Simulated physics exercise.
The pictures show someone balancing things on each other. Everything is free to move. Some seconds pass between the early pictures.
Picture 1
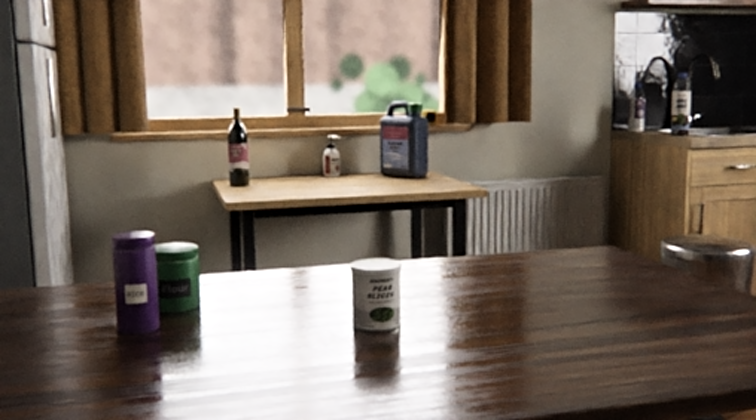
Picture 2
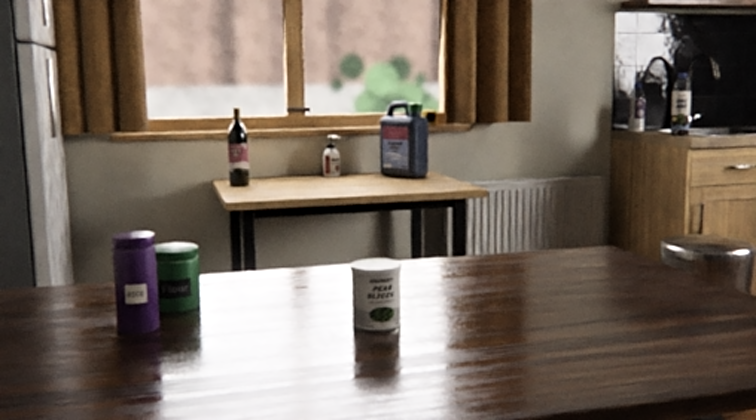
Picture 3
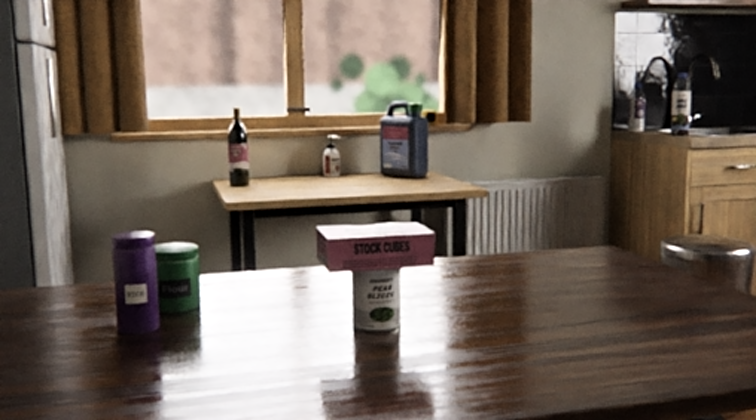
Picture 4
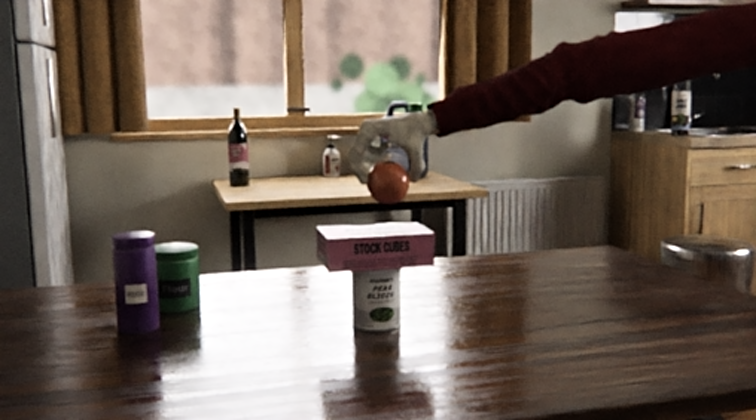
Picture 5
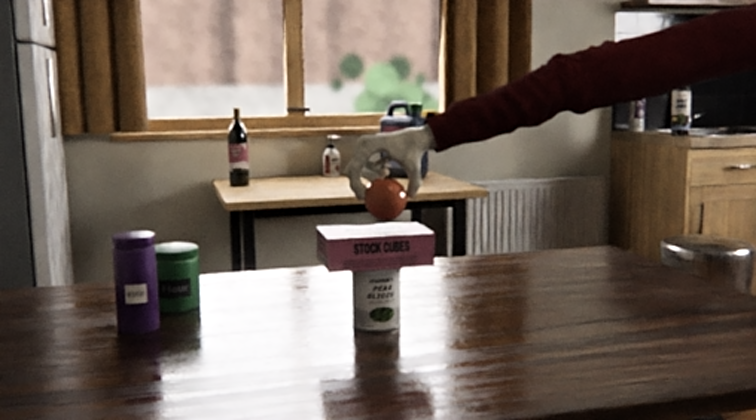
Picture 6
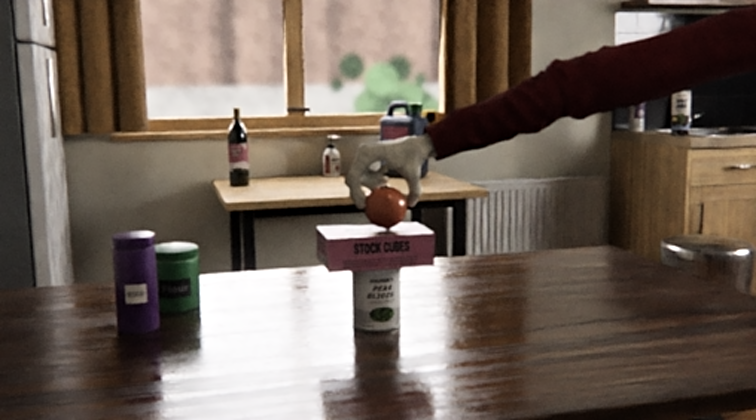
A gloved hand lowering an orange tomato onto a pink stock cubes packet that has appeared atop a white tub on a table.
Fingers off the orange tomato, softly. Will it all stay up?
Here the pile holds.
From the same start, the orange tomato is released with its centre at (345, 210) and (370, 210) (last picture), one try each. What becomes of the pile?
First try: It keeps its balance; second try: It holds.
Then, 0.30 s on from there, no change.
Then, 0.70 s on from there, orange tomato resting near (386, 207).
In the end, all 5 unmoved. At the end, from the last picture's camera, orange tomato near (386, 207). The pile keeps its balance.
